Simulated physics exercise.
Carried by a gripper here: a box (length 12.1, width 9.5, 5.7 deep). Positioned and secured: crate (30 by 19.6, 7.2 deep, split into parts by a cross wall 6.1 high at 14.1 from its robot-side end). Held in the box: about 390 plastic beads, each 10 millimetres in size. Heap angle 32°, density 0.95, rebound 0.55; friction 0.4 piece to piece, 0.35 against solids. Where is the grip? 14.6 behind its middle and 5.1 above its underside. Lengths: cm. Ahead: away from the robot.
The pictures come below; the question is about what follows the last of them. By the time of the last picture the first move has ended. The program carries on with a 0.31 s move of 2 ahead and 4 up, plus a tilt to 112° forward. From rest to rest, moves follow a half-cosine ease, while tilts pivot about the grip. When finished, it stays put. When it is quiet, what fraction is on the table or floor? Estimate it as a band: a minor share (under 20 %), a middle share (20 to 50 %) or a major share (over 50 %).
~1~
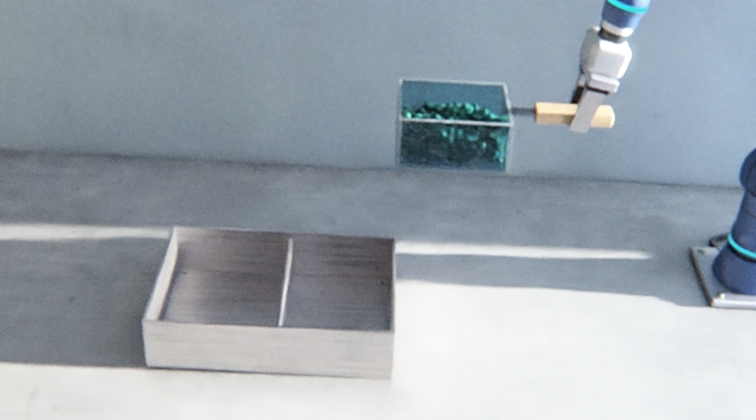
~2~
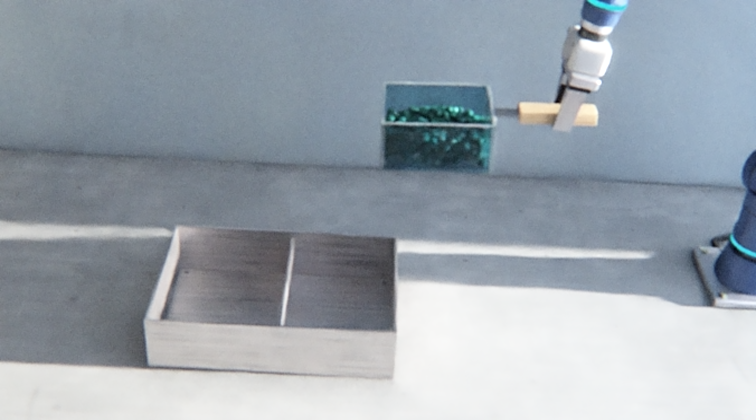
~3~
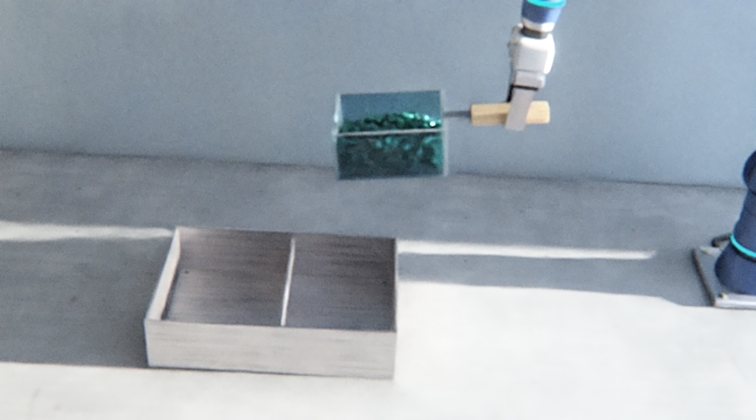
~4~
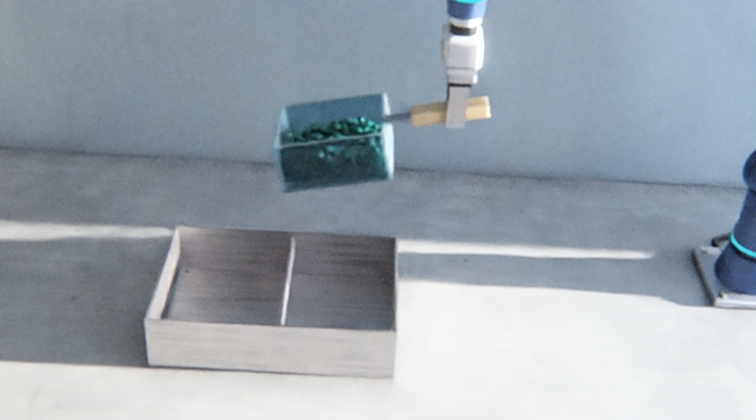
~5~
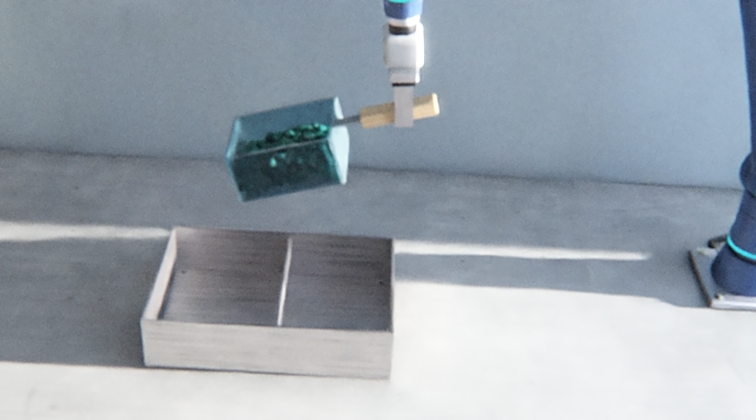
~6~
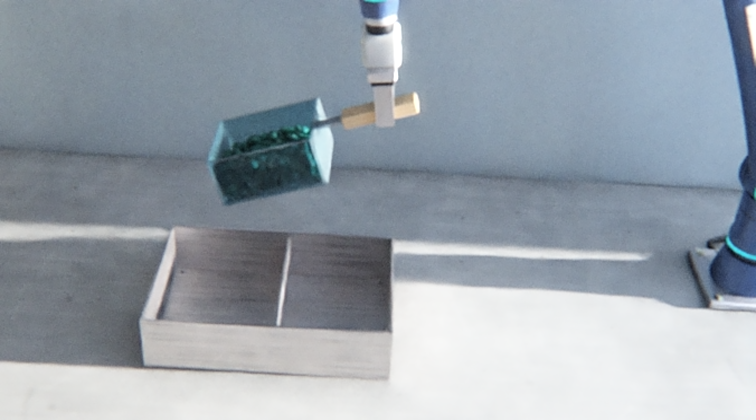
A minor share.
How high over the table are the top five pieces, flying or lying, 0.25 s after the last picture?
Roughly 26 cm above the table.
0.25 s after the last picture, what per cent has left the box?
About 40 per cent by then.
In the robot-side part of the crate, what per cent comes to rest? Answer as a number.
85 per cent, more or less.
Then, 0.12 s later, tilted 50° forward, highest piece 24 above the table; 386 in the box.
Then, 0.25 s later, tilted 103° forward, highest piece 25 above the table; 235 in the box, 98 in the robot-side part, 19 in the far-side part, 34 in flight or on a rim.
Then, 0.51 s later, tilted 112° forward, highest piece 21 above the table; 144 in the box, 141 in the robot-side part, 19 in the far-side part, 19 on the table or floor, 63 in flight or on a rim.
Then, 1.56 s later, tilted 112° forward, highest piece 2 above the table; 320 in the robot-side part, 47 on the table or floor, 19 in the far-side part.
At rest, 320 in the robot-side part, 47 on the table or floor, 19 in the far-side part. That is 12 % on the table or floor.
